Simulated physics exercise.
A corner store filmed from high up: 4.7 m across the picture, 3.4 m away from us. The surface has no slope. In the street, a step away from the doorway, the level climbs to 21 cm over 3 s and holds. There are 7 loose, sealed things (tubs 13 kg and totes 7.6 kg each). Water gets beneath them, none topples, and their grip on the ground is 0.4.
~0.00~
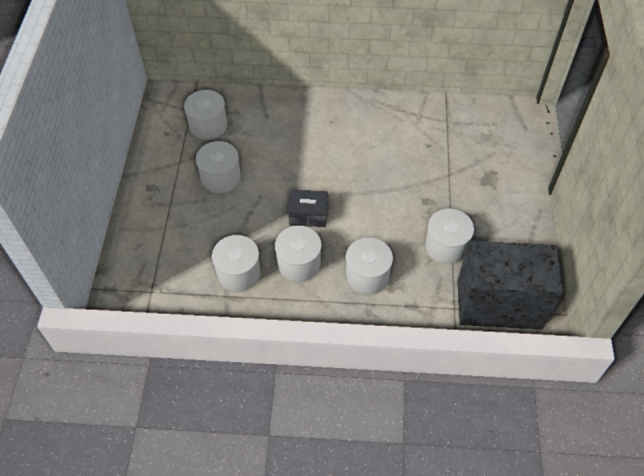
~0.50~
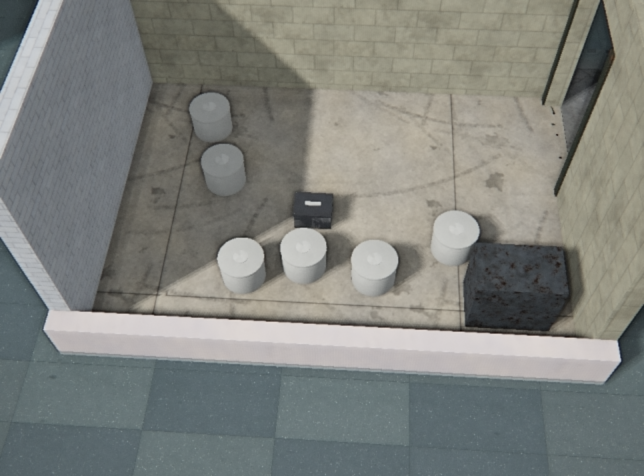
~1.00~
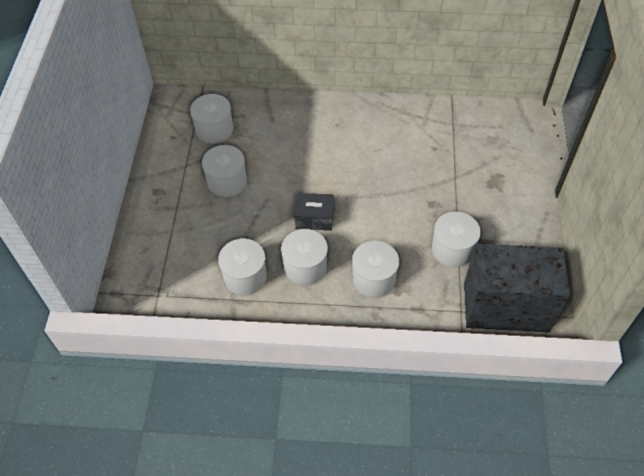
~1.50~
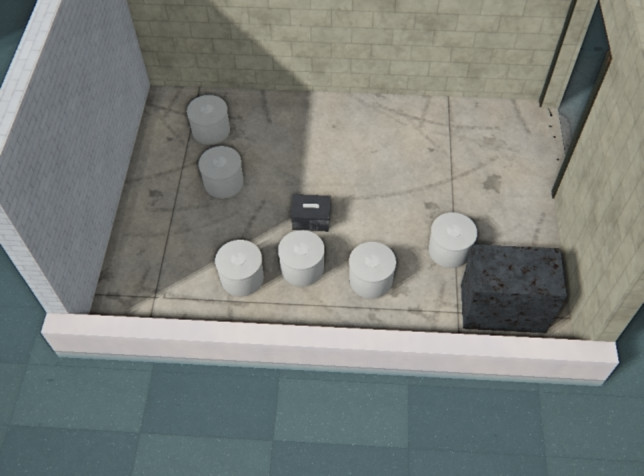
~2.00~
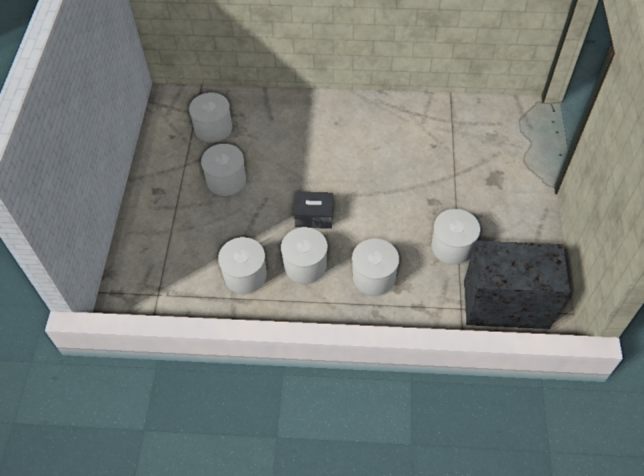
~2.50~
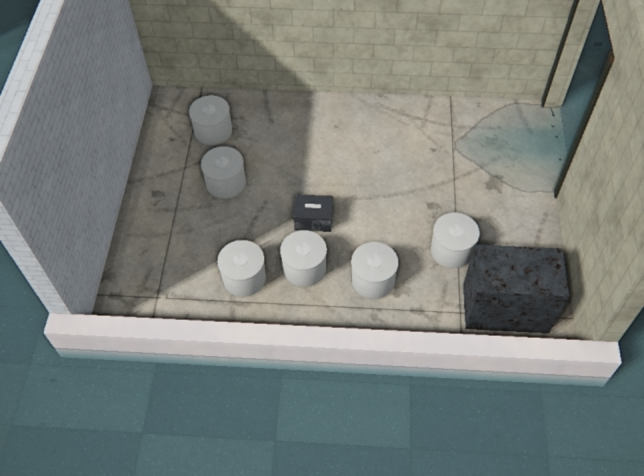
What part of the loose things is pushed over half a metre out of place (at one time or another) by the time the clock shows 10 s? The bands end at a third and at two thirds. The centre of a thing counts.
Share: One to two thirds.
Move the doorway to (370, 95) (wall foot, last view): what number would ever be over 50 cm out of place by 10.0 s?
Then 5.
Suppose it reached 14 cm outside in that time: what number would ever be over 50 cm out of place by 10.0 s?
Then 0.
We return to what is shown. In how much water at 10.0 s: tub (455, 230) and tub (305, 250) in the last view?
Roughly 4 and 8 cm.
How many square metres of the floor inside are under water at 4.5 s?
Some 7.5 m2.
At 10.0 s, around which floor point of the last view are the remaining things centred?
At about (298, 281).
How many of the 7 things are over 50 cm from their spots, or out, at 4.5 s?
By then 0.
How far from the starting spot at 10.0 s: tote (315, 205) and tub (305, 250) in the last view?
In turn: 100 cm, 5 cm.
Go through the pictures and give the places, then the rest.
The first frame shows a tub at (298, 245) rests on the ground; a tub at (204, 105), on the bottom; water covers 0.0 m2; 0 of 7 have shifted.
The second frame shows a tub at (303, 247) rests on the ground; a tub at (210, 107) rests on the ground; water covers 0.0 m2; 0 of 7 have shifted.
The third frame shows a tub at (304, 248) rests on the ground; a tub at (210, 108) rests on the ground; 0.0 m2 under water; 0 of 7 have shifted.
The fourth frame shows a tub at (301, 249) rests on the ground; a tub at (207, 110), on the bottom; water covers 0.0 m2; 0 of 7 have shifted.
The fifth frame shows a tub at (304, 246), on the bottom; a tub at (209, 107), on the bottom; 0.2 m2 under water; 0 of 7 have shifted.
The sixth frame shows a tub at (304, 250) rests on the ground; a tub at (209, 110) rests on the ground; 0.9 m2 under water; 0 of 7 have shifted.
After 3.5 s 0 of 7 are over 50 cm from their spots; 0 afloat.
After 4.5 s 0 of 7 are over 50 cm from their spots; 0 afloat.
After 7.0 s 3 of 7 are over 50 cm from their spots; 1 afloat.
After 10.0 s 3 of 7 are over 50 cm from their spots, and 3 have been at some point; 5 afloat.
